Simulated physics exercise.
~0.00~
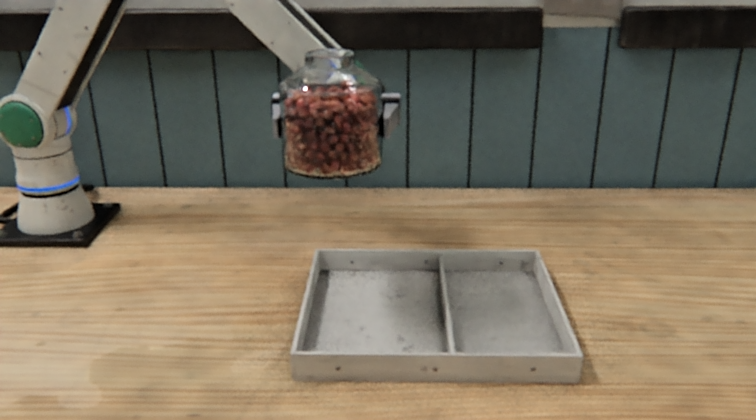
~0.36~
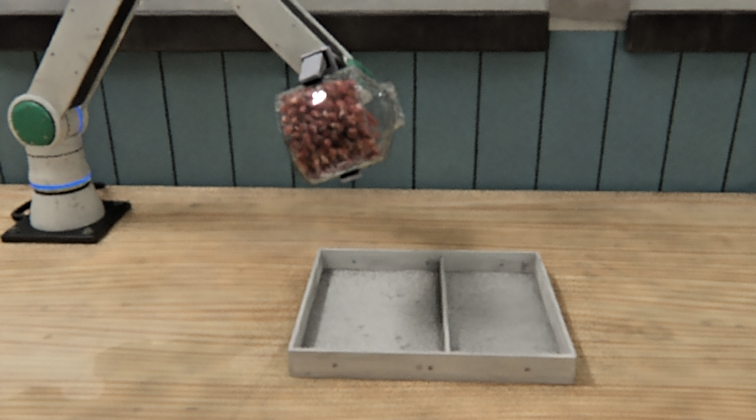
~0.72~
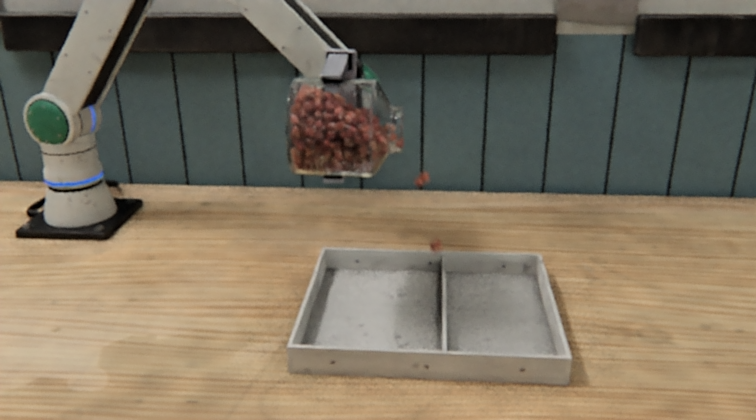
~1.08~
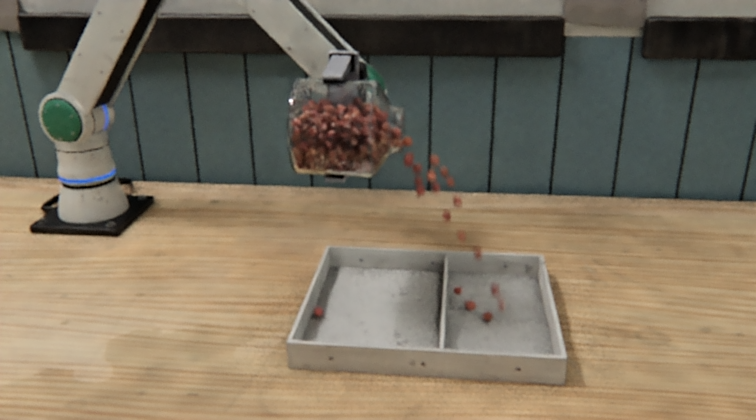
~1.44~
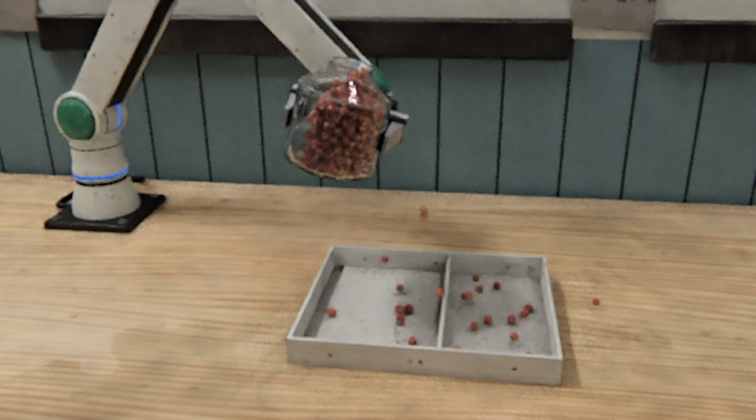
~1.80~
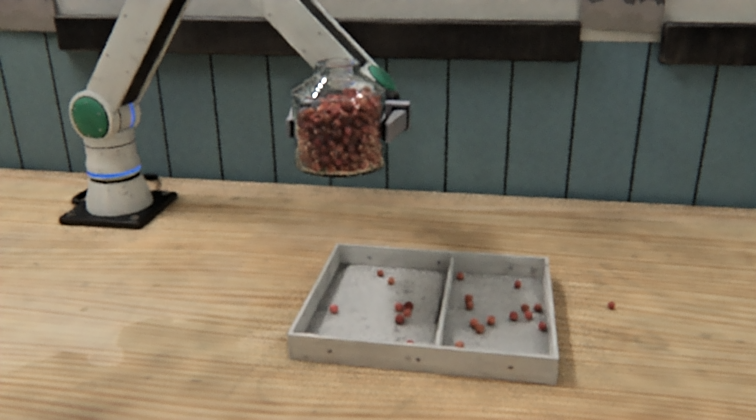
On a wooden table, a robot arm tips a jar, spills some red beads mostly into a divided tray, and rights it.
